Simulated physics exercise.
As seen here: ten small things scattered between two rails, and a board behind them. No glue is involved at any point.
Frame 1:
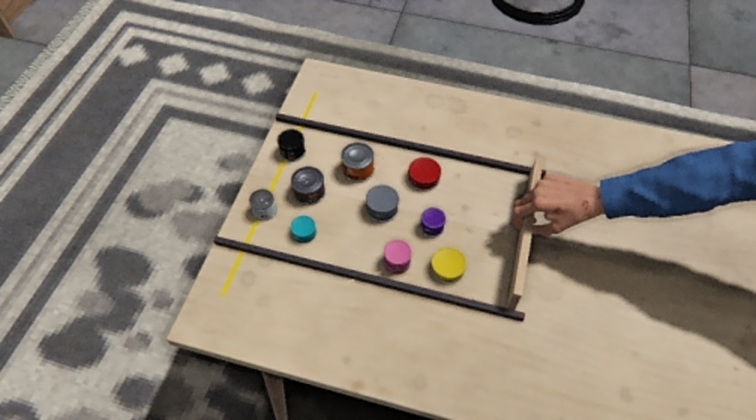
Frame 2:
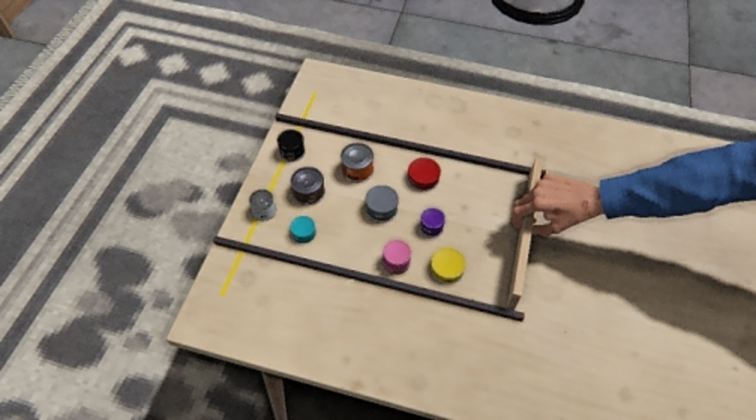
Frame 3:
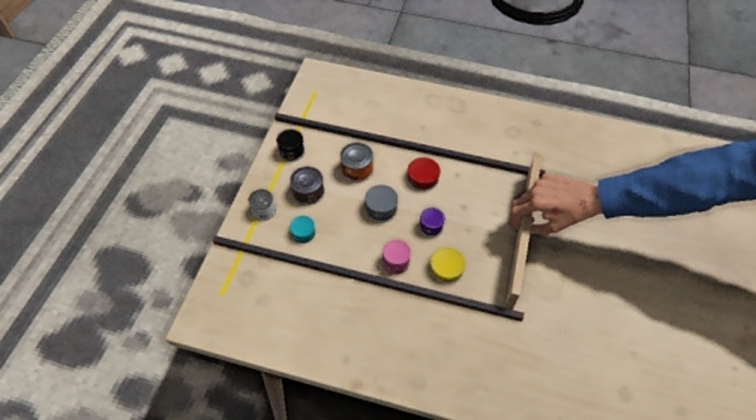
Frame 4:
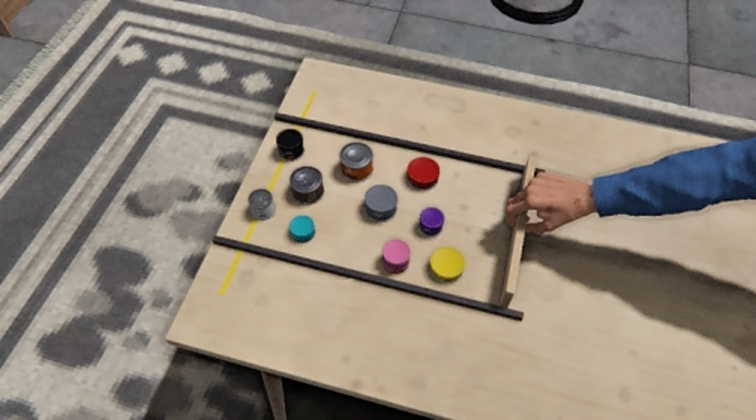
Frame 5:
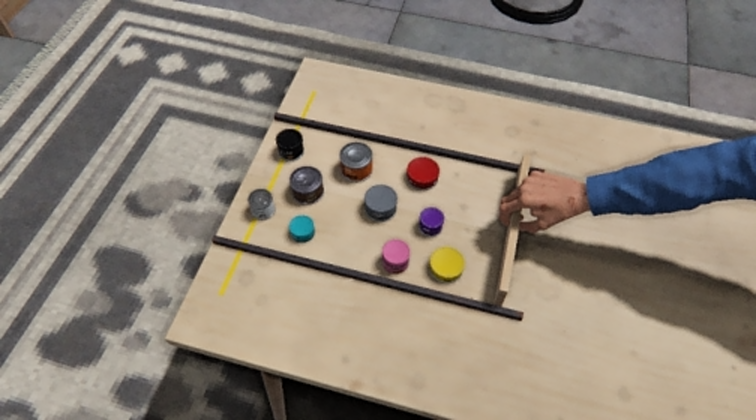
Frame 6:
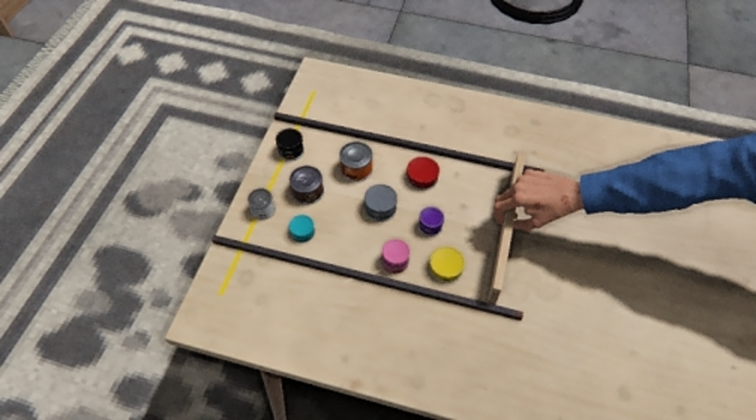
At first, ten small, variously coloured pots and tins sit scattered between two dark rails on a wooden table, while a blue-sleeved arm holds a board upright at the right. The hand then slides the board a short way left towards them, while the containers stay practically still.
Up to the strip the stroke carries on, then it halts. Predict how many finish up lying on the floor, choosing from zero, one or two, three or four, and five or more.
My prediction is five or more.
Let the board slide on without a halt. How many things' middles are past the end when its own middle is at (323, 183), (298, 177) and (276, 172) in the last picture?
Past-the-end tally - position 1: 0, position 2: 2, position 3: 5.
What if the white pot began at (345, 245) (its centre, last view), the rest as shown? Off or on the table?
From that start, the object then does not stay.
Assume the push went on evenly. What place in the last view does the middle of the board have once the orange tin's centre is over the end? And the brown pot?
I'd put it close to (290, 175), and close to (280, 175) for the other one.
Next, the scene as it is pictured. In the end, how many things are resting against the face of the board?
4 of them.
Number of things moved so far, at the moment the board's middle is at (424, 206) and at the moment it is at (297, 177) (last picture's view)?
The first count is 4, and then it's 10.
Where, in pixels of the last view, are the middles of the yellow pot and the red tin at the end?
The yellow pot comes to rest at (244, 204), and the red tin comes to rest at (275, 137).
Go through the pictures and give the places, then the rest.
The first frame shows white pot (263, 205); black tin (292, 145); brown pot (308, 186); board (526, 230); tape (275, 182).
The second frame shows black tin (291, 146); red tin (424, 174).
The third frame shows brown pot (308, 186); orange tin (357, 163).
The fourth frame shows white pot (262, 205); purple tin (432, 222).
The fifth frame shows black tin (290, 145); turquoise tub (302, 229).
The sixth frame shows white pot (262, 204); black tin (290, 145); brown pot (307, 185); board (507, 225); tape (273, 181).
Soon after, none off yet; white pot at rest near (262, 204); black tin at rest near (290, 145); brown pot at rest near (307, 185).
Then, none off yet; white pot moved about its own width near (238, 196); black tin moved about its own width near (265, 135); brown pot moved about its own width near (271, 183).
By the end, the number that fall off is five or more; fallen, orange tin, turquoise tub, brown pot, black tin and white pot.
